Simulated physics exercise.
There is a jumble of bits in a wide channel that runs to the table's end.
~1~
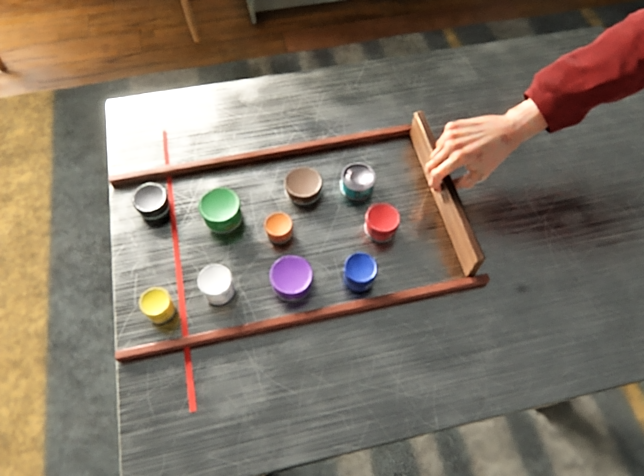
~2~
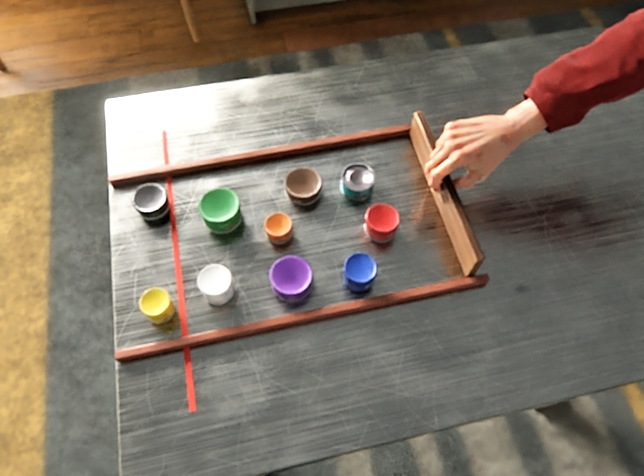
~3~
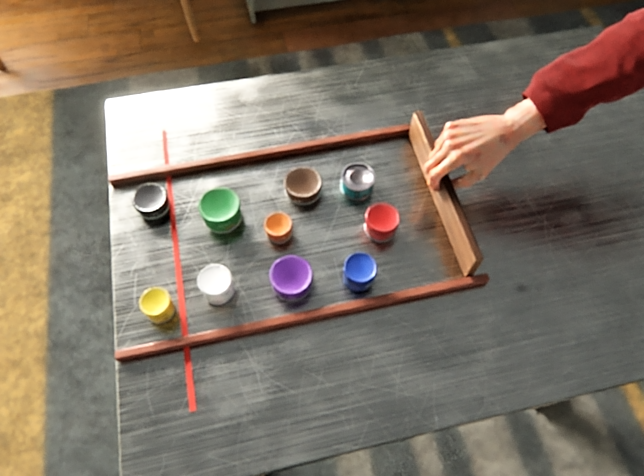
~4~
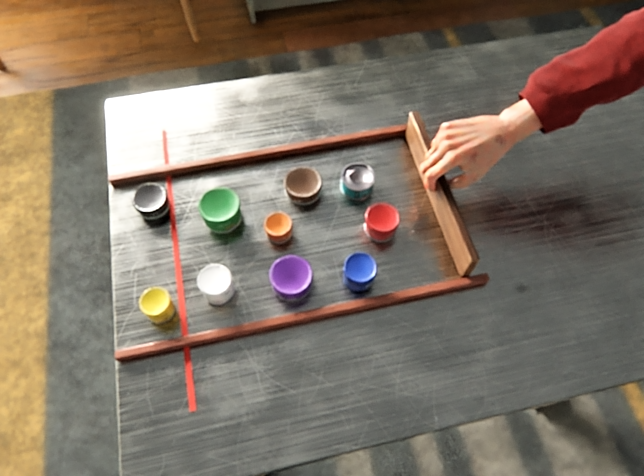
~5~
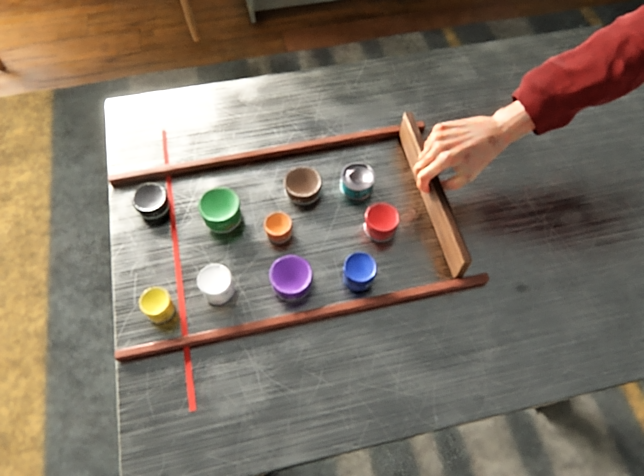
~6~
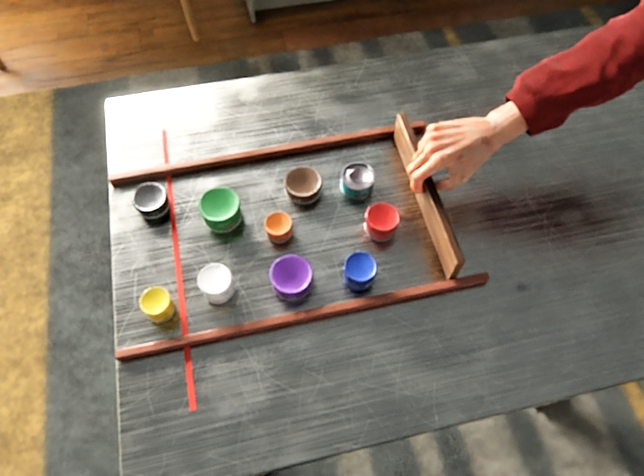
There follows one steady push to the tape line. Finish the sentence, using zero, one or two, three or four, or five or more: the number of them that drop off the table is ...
The number that drop off the table is one or two.
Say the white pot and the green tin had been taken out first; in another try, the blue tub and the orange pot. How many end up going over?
Tally of falls: 1 for the first try, 0 for the second.
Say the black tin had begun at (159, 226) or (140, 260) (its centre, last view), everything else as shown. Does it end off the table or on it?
One place after the other: It ends up falling; it ends up falling.
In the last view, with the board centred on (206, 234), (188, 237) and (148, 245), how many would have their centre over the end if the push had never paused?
In order: 0, 0, 5.
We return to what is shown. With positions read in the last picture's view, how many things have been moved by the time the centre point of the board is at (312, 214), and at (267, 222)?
The first count is 6, and then it's 8.
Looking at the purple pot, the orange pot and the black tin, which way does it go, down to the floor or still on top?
Purple pot: Still up; orange pot: Still up; black tin: Still up.
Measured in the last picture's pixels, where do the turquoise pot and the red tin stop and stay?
Roughly (154, 218), and the other roughly (159, 271).
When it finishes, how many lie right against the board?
Count recorded: 5.
Soon after, none off yet; yellow tin at rest near (158, 305); black tin at rest near (151, 201); white pot at rest near (217, 285).
After that, none off yet; yellow tin at rest near (157, 305); black tin at rest near (151, 201); white pot displaced about its own width near (181, 284).
In the end, the number that fall off is one or two; gone, white pot and yellow tin.
